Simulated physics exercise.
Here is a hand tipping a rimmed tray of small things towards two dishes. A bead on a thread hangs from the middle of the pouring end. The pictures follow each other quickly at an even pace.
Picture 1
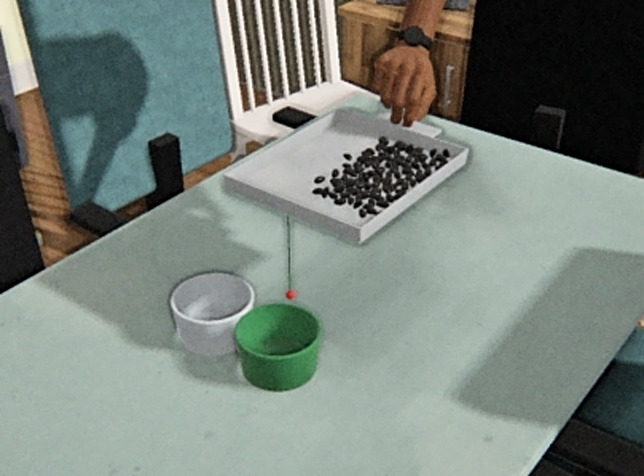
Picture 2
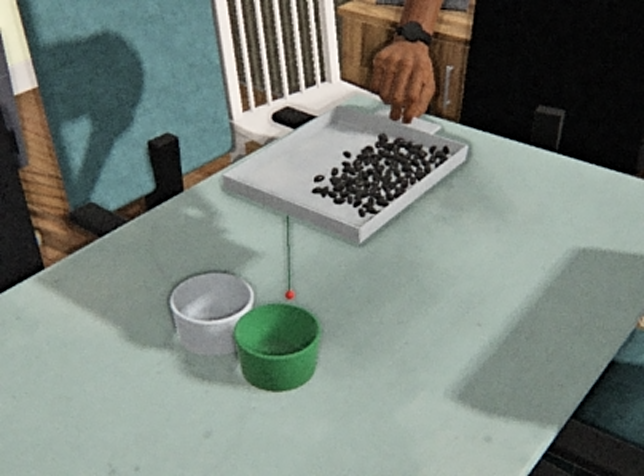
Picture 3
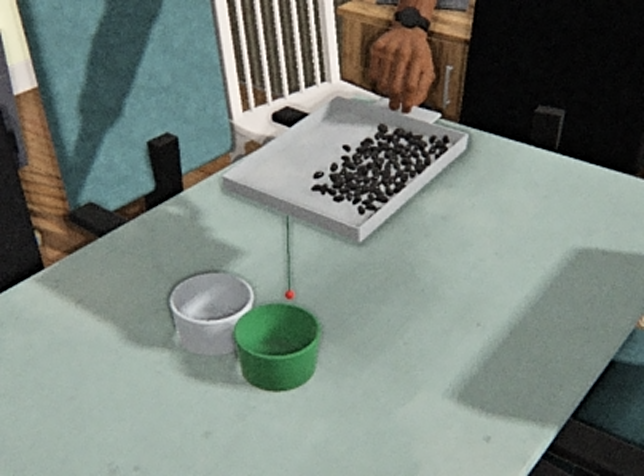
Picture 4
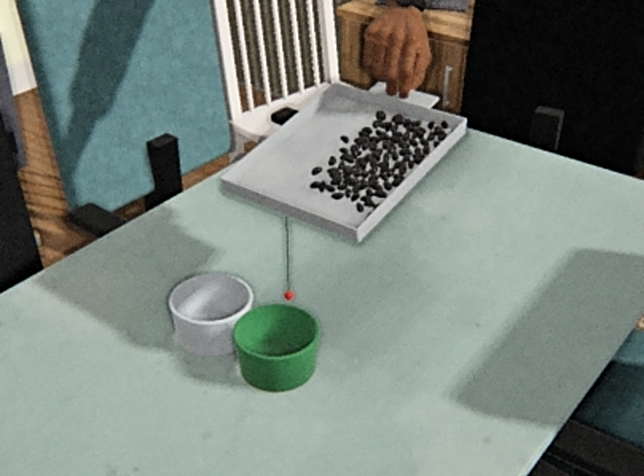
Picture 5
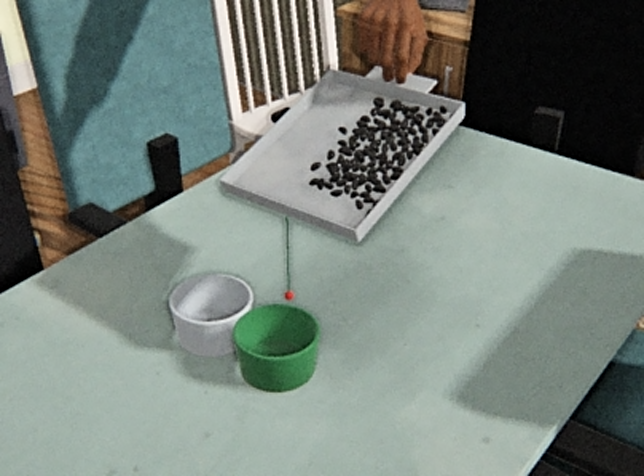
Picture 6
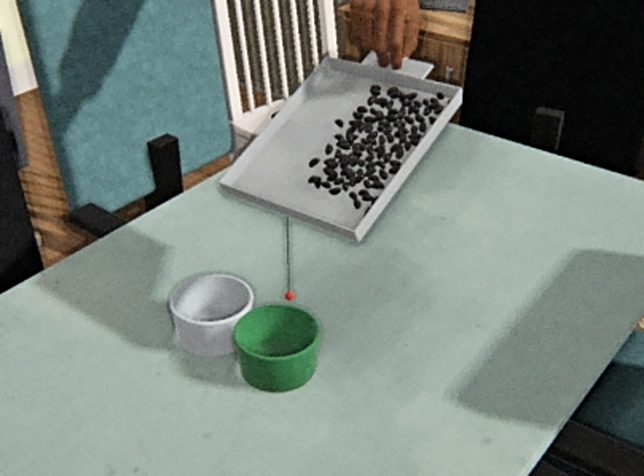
A pale grey rimmed tray of black beans is held by a hand over a pale green table, seen from above at an angle in a room with a white slatted chair behind. In front sit a whitish dish on the left and a green one on the right, near a red bead hanging on a thread. The hand, wearing a dark wristband, steadily raises the tray's far end while the camera stays still.
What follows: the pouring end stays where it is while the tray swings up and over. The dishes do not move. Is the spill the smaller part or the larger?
They take the larger part between them.
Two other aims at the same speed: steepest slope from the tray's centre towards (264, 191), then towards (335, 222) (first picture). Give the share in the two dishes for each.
In turn 60 and 20 in a hundred.
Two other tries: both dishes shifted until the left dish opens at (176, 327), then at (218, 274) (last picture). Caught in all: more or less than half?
The first try: Less than half. The second: Not half.
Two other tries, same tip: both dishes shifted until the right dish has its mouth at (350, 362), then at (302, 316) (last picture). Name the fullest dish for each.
First the left dish, then the left-hand dish.
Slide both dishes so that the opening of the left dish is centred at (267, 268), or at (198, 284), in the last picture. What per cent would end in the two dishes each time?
Near 0 % and 60 %.
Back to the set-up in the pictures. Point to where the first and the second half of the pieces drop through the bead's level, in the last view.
The first part at (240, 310); the rest at (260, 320).
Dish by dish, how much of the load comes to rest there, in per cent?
Left dish: 40 %, right dish: 40 %.
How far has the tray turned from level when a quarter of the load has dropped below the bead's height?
Around 105° of tilt.
Soon, tray tipped steeply; all on the tray.
A while on, tray tipped past a quarter turn; about two thirds on the tray; a small part in the right dish; a small part in the left dish; a small part outside both; a small part in the air.
Towards the end, tray tipped past a quarter turn; about half in the right dish; about a third in the left dish; about a quarter outside both; a stray few in the air.
Finally, tray tipped past a quarter turn; about half in the right dish; about a third in the left dish; about a quarter outside both.
